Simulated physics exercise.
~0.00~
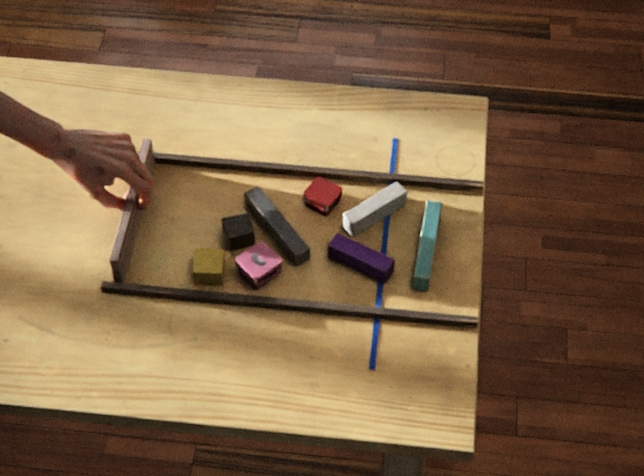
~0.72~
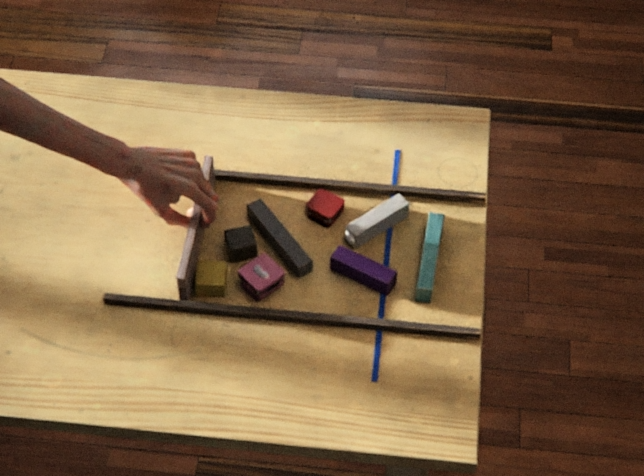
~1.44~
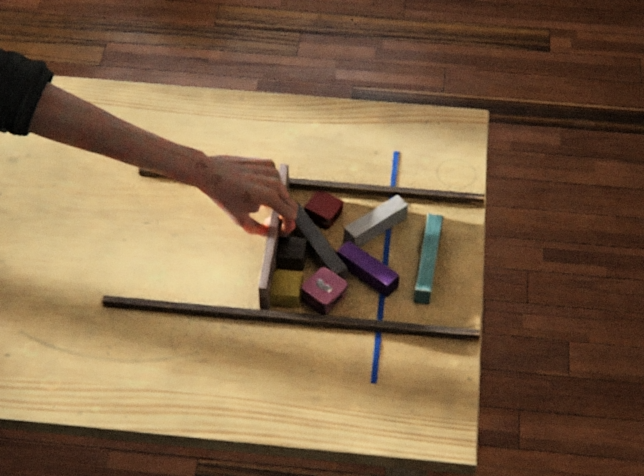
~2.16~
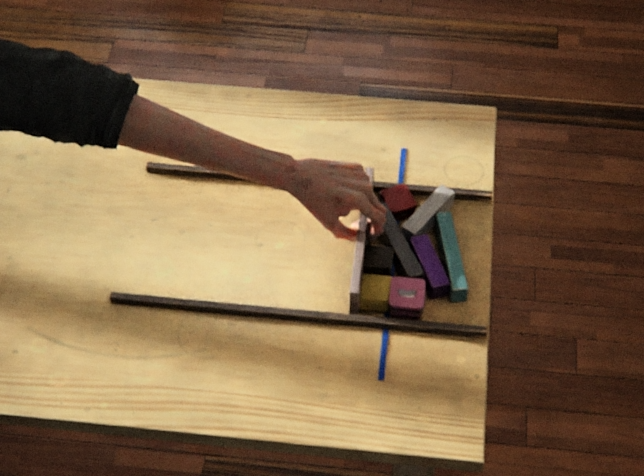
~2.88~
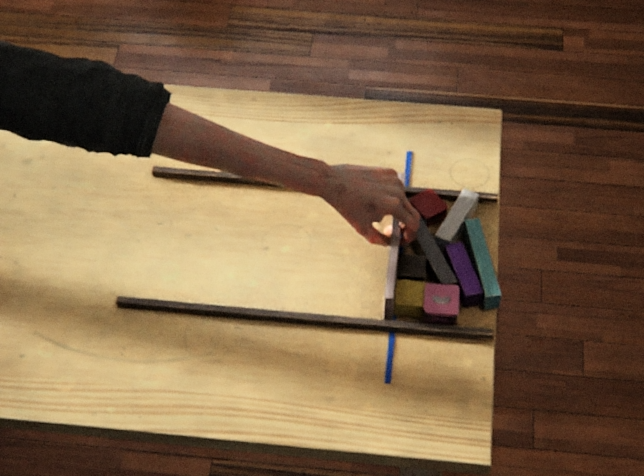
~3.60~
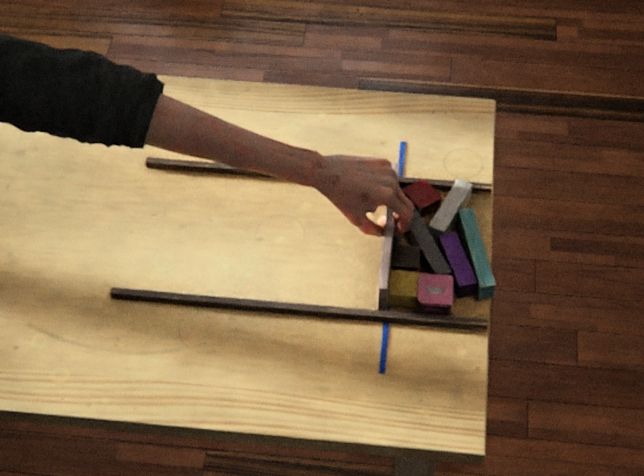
The footage shows a hand sliding an upright board rightward between two rails on a wooden table, gathering yellow, pink, black, grey and red pieces against the purple, white and turquoise ones. The board stops at the blue tape, with every piece crowded near the table's edge and none fallen.
